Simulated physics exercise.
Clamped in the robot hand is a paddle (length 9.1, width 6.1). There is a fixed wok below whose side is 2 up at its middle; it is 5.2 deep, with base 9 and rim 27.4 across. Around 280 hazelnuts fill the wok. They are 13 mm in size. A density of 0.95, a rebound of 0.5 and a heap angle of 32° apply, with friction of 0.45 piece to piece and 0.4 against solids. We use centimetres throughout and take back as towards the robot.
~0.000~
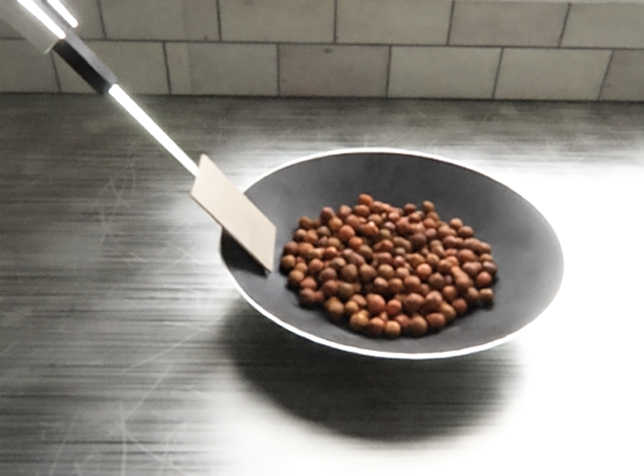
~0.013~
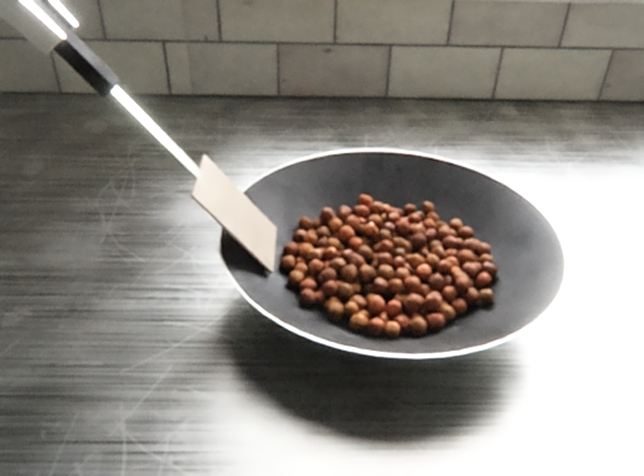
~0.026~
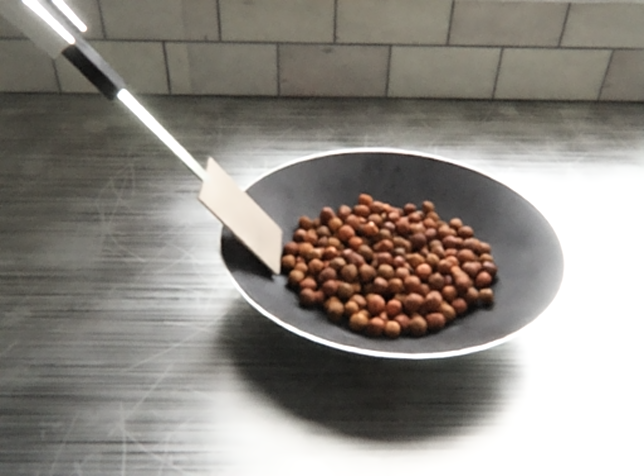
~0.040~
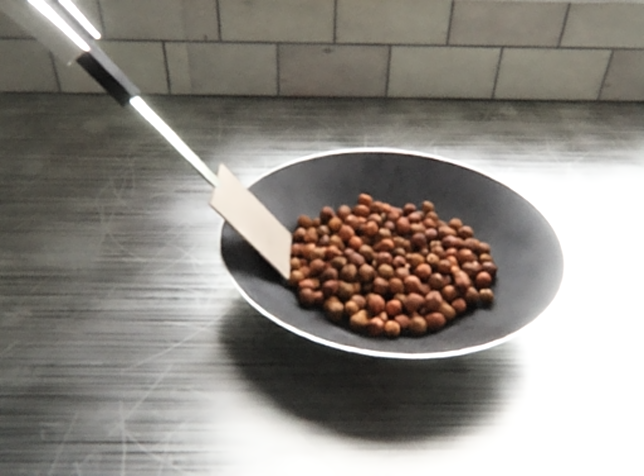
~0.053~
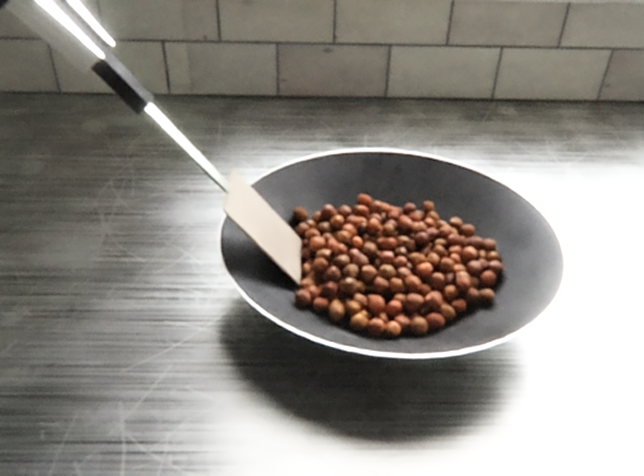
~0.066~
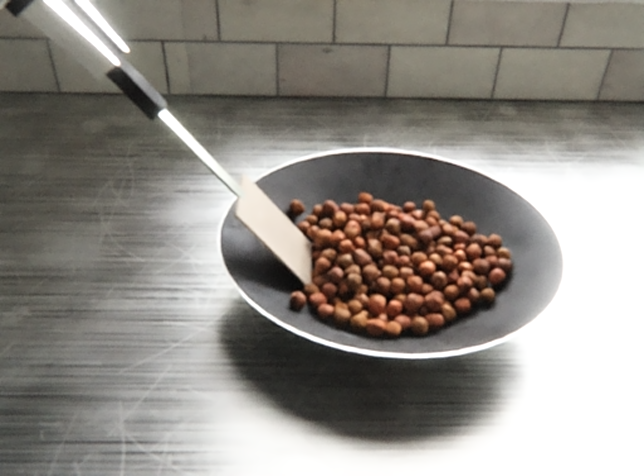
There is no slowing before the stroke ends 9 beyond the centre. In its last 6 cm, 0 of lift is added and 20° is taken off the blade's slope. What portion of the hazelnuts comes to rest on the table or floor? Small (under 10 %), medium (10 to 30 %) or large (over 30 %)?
Medium.
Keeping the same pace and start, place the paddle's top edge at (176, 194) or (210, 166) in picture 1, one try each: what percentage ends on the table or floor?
Close to 10 and 15 percent respectively.
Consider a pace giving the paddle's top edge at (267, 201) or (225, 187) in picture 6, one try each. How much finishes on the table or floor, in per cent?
35 % and 5 %.
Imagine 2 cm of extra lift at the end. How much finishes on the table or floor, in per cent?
I'd reckon around 20 per cent.
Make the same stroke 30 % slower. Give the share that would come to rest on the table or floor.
In that case, around 5 per cent would end on the table or floor.
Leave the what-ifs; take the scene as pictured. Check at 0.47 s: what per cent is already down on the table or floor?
Roughly 15 per cent.
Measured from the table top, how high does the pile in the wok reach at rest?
Near 6.5 centimetres high.
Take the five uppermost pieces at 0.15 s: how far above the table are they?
About 5 cm.
By 0.15 s, sloping 52°, highest piece 5 above the table; 275 in the wok.
By 0.23 s, sloping 46°, highest piece 6 above the table; 275 in the wok.
By 0.47 s, sloping 32°, highest piece 7 above the table; 236 in the wok, 37 on the table or floor, 2 on the blade or in flight.
By 1.52 s, sloping 32°, highest piece 6 above the table; 235 in the wok, 40 on the table or floor.
Final count, 235 in the wok, 40 on the table or floor. That is 15 % on the table or floor.
